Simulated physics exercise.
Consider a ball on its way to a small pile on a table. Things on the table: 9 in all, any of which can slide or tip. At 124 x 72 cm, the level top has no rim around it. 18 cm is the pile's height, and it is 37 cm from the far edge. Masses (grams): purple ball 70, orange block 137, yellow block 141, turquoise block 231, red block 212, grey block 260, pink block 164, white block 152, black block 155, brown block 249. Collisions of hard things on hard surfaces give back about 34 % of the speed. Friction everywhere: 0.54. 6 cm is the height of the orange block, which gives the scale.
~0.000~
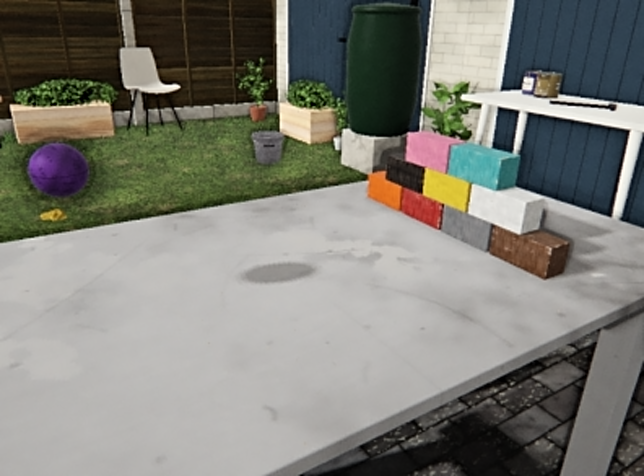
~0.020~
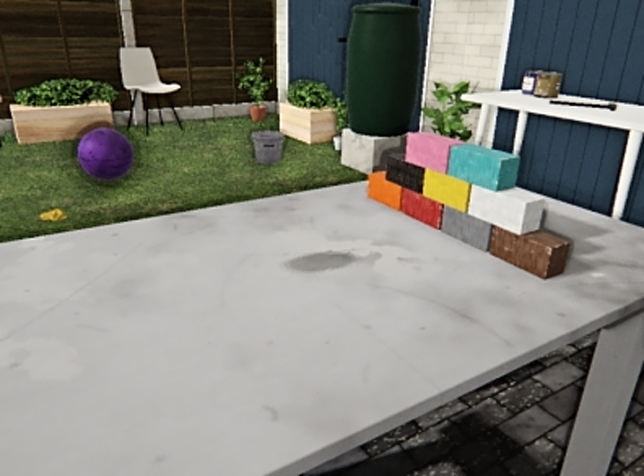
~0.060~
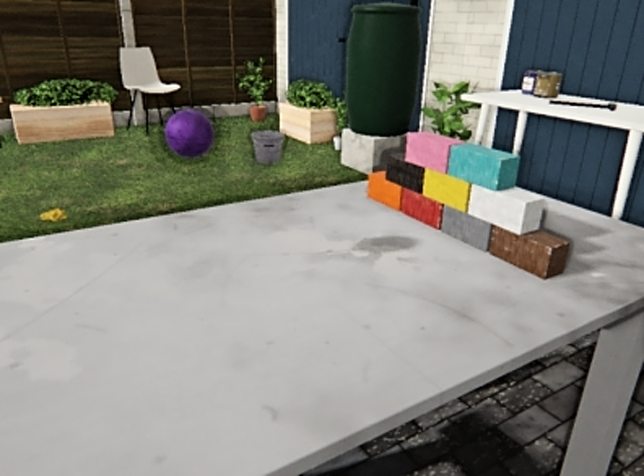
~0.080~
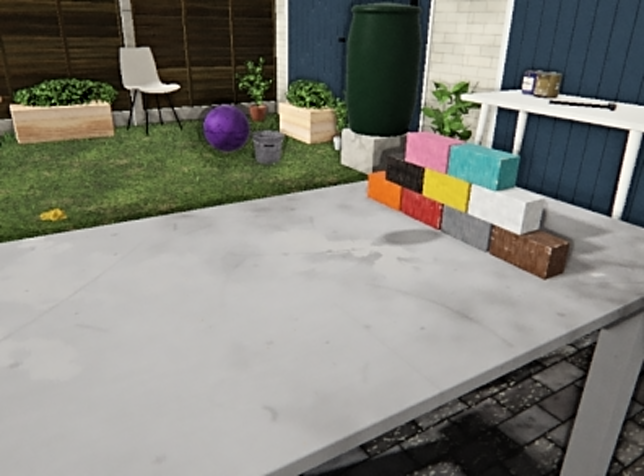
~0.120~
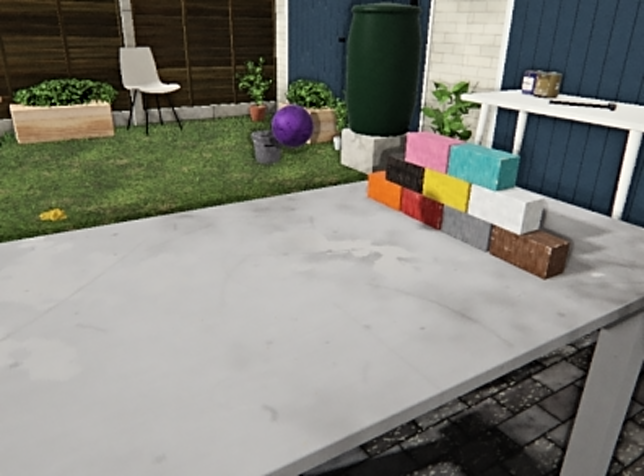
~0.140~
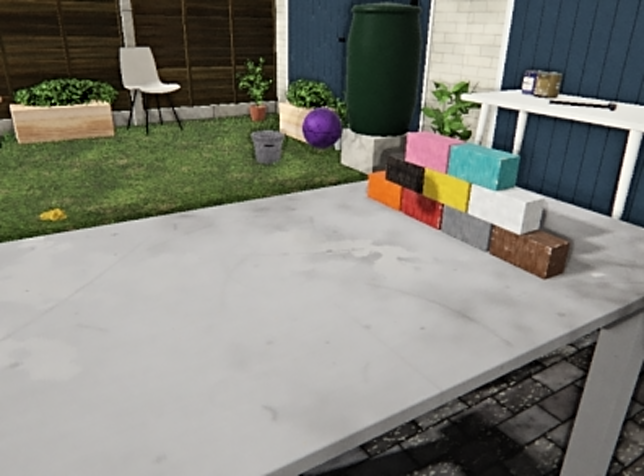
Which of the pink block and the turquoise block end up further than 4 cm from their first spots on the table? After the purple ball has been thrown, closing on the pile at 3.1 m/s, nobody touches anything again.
Result: Pink block: Moves; turquoise block: Stays.
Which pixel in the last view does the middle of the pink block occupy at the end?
Near (485, 184).
Around 0.34 s, purple ball near (383, 174); pink block at 26° to upright near (470, 160).
Around 0.44 s, purple ball near (371, 190); pink block at 28° to upright near (482, 184).
Finally (1.0 s), not toppled but over 4 cm from the start, pink block; the other 8 still in place (within 4 cm). Final places as that camera would see them, pink block near (485, 184), turquoise block near (482, 166).
